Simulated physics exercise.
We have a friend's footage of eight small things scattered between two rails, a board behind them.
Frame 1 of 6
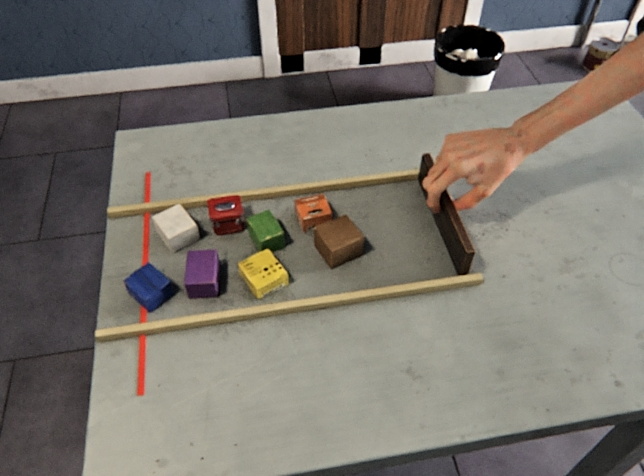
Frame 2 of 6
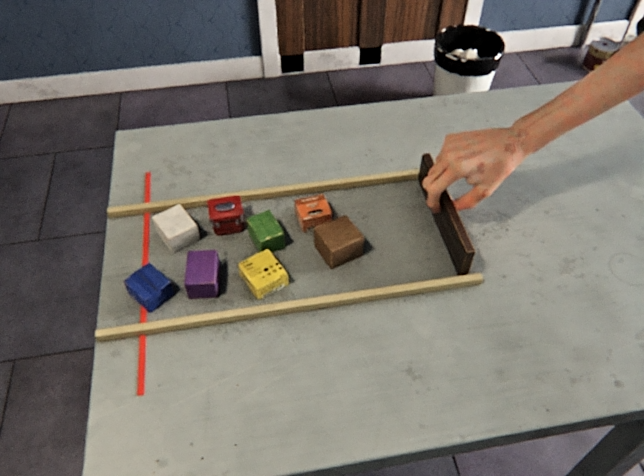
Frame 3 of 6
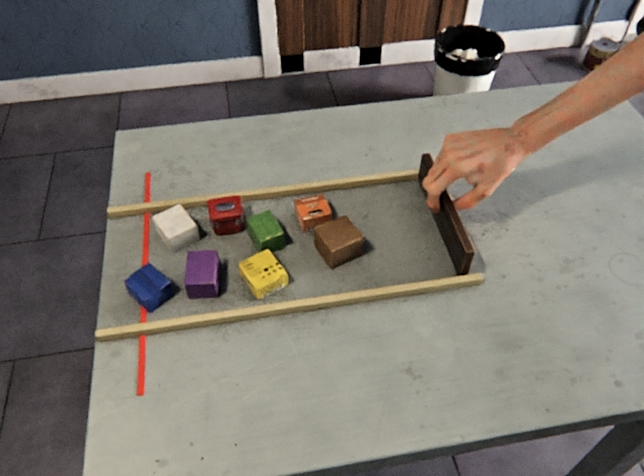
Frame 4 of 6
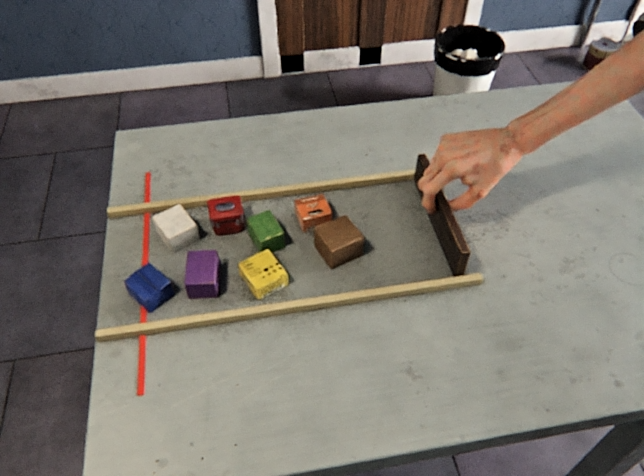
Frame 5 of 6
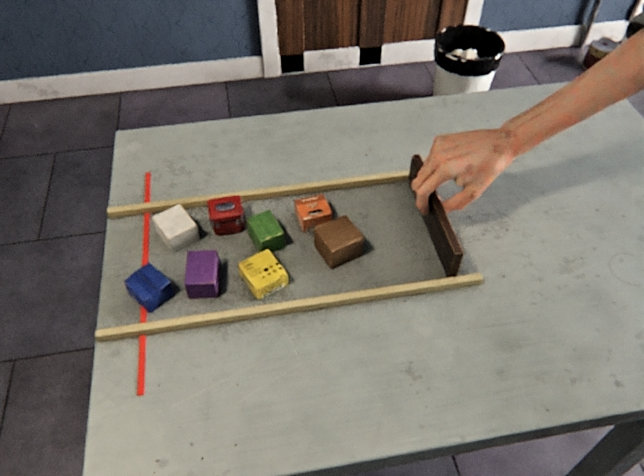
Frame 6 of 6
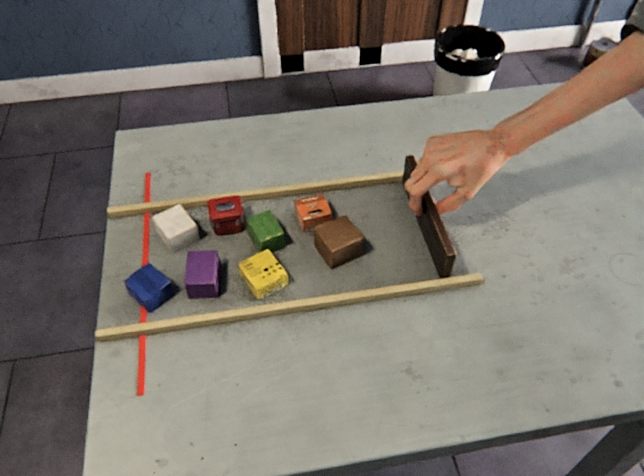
A hand slides a dark board slightly left between two rails, behind still, colourful blocks.
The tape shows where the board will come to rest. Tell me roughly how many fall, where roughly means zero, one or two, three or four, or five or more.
Roughly, five or more fall.
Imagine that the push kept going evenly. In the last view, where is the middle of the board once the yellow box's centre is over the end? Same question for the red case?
The middle is at (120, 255) when it's the yellow box, and at (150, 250) when it's the red case.
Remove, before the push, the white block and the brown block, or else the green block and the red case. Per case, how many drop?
Well, the first time you'd get 3, and the next time 3.
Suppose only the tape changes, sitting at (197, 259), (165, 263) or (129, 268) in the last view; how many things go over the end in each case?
Floor tally per try: 0 / 2 / 5.
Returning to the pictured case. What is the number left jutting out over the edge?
The total would be 0.
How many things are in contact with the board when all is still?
The count in contact is 3.
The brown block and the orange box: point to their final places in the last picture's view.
The brown block comes to rest at (122, 269), and the orange box comes to rest at (128, 239).
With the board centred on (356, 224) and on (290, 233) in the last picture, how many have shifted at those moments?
The number moved is 1 and then 5.
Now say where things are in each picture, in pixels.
The first frame shows blue box (149, 287); white block (176, 228); purple block (203, 274); board (444, 212); tape (145, 266).
The second frame shows white block (176, 229); red case (227, 215).
The third frame shows purple block (203, 274); orange box (313, 213).
The fourth frame shows blue box (149, 287); board (439, 213).
The fifth frame shows white block (176, 229); brown block (339, 242).
The sixth frame shows blue box (149, 287); white block (176, 229); purple block (203, 274); board (426, 214); tape (145, 266).
A little later, none off yet; blue box at rest near (149, 287); white block at rest near (176, 229); purple block at rest near (203, 274).
When it is over, the number that fall off is five or more; down, green block, red case, purple block, white block and blue box.
